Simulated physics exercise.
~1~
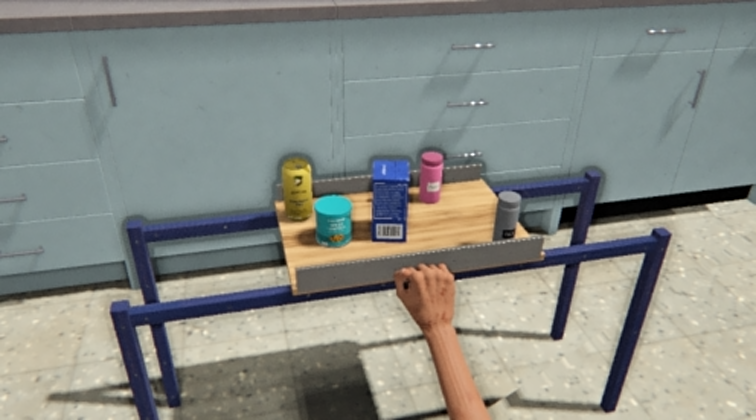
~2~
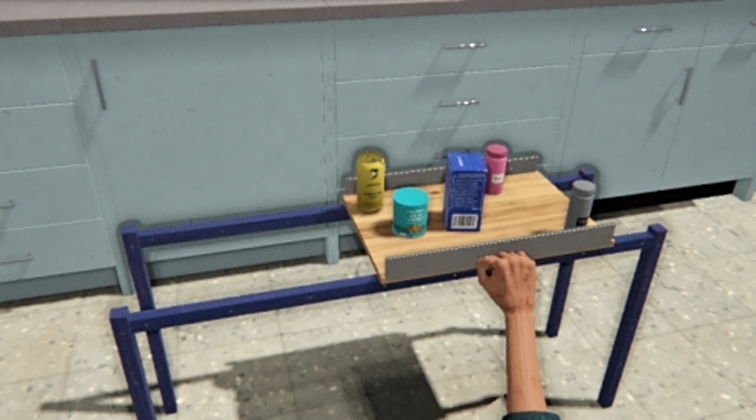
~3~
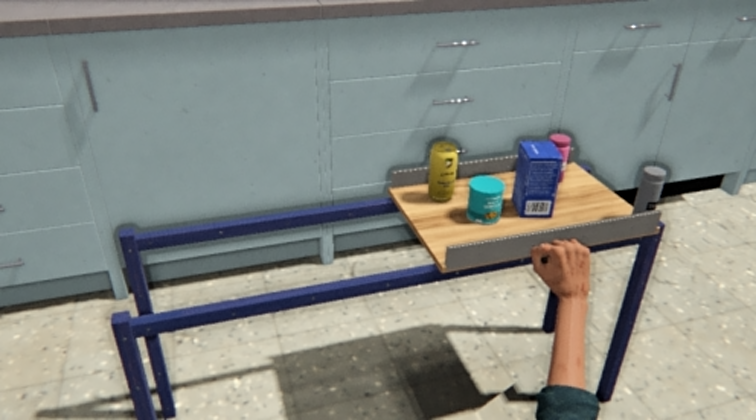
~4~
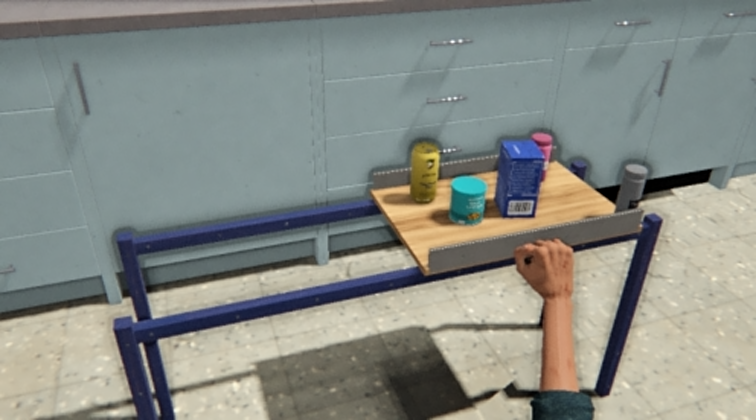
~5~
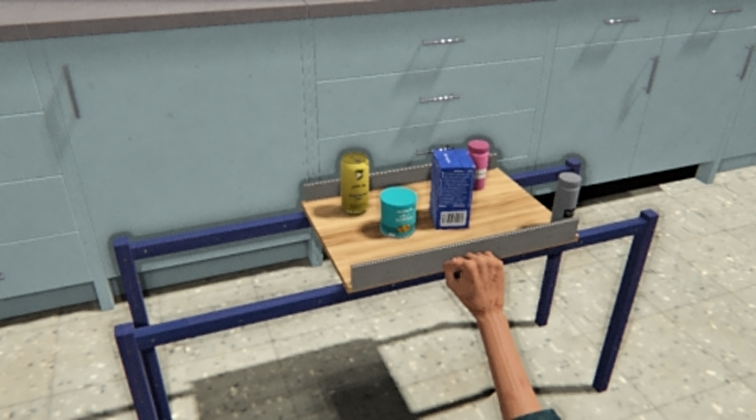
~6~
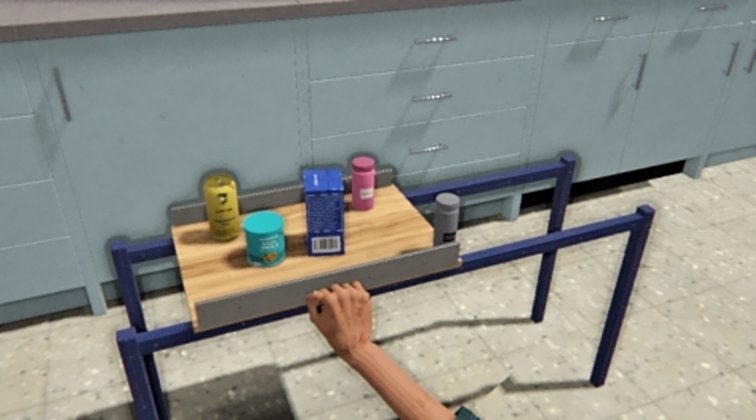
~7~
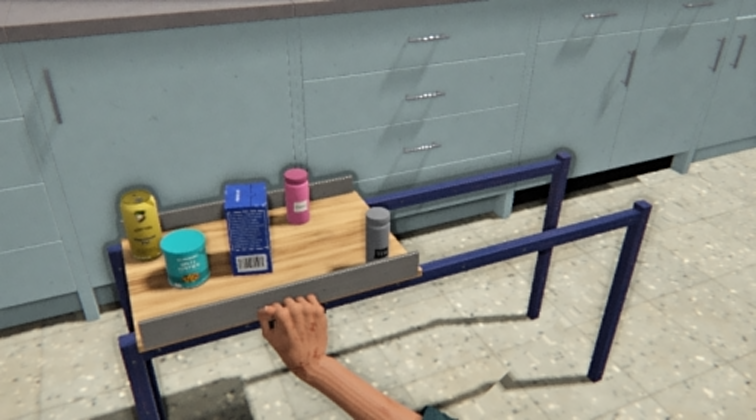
A sliding wooden tray with low grey rails along its long sides rests on a blue metal frame before pale blue kitchen cabinets, seen from slightly above. It carries a yellow can and turquoise tin at the left, a blue carton in the middle, a pink shaker behind and a grey shaker at the right. A hand at the front rail accompanies the tray as it slides right to the frame's far end. The tray then reverses, travelling left past its starting place. It ends at the left end, with all five items still upright aboard.
